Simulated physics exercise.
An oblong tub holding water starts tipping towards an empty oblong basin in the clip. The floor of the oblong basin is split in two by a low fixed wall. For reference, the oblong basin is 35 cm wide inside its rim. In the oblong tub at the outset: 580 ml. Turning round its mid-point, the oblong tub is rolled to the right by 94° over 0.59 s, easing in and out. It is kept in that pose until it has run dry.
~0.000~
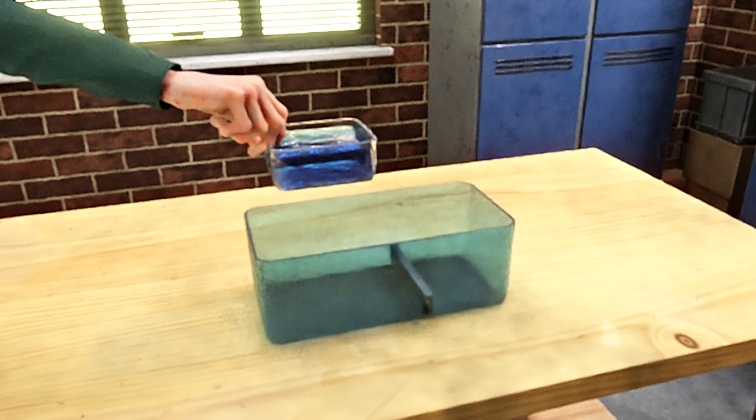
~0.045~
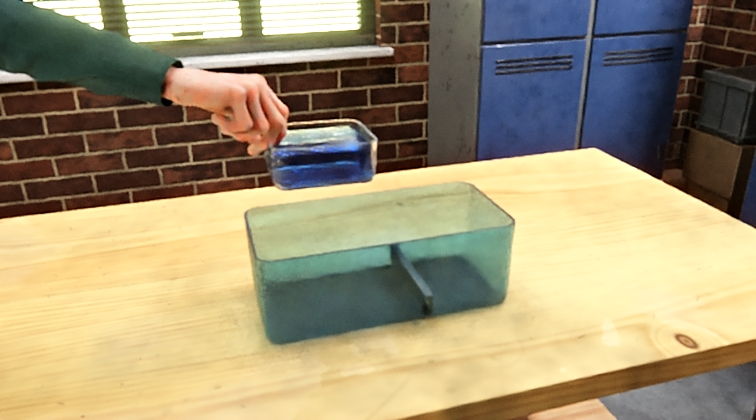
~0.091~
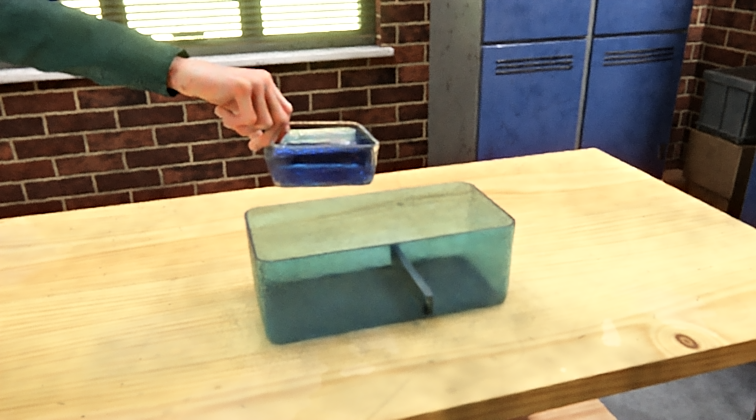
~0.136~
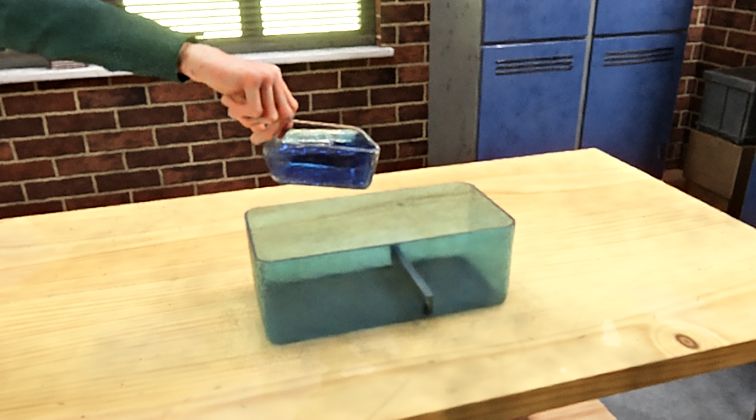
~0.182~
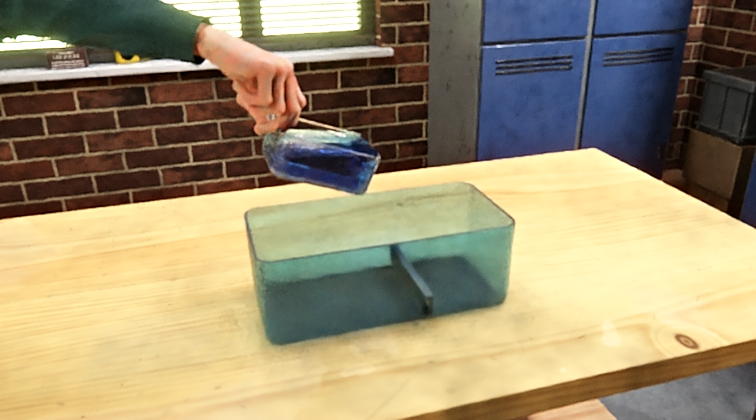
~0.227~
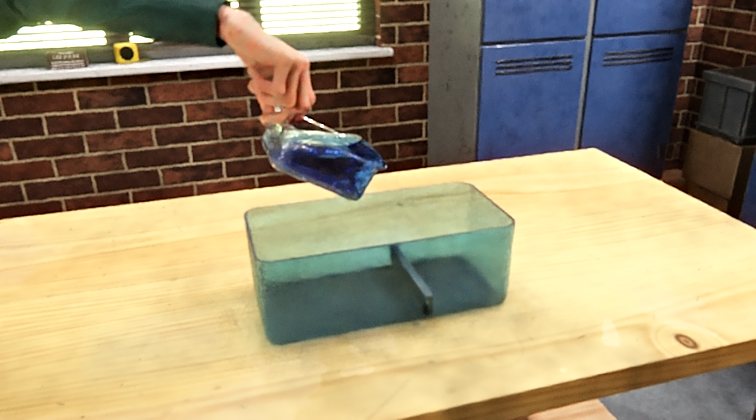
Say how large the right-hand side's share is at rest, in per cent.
Its share is roughly 45 per cent.
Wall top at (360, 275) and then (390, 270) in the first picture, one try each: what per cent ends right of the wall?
One try each: Around 85 percent and then around 75 percent.
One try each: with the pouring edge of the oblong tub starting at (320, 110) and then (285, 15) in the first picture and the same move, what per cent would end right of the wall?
15 and 15 %.
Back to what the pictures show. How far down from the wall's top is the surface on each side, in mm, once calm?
Measured: Left around 24 mm, right around 18 mm.
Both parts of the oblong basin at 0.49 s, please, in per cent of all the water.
26 per cent left and 28 right, roughly.
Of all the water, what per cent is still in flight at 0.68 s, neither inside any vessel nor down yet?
Near 2 per cent, I'd say.
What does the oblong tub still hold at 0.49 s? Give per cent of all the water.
Roughly 16 percent.
By 0.49 s the tilt is 87° and 15 per cent is still to pour, 26 is left of the wall and 28 right of it.
By 0.68 s the tilt is 94° and 4 per cent is still to pour, 42 is left of the wall and 51 right of it.
By 0.87 s the tilt is 94° and 2 per cent is still to pour, 51 is left of the wall and 45 right of it.
By 1.09 s the tilt is 94° and 0 per cent is still to pour, 53 is left of the wall and 45 right of it.
At rest 54 per cent lies left of the wall, 45 right of it and 1 outside.
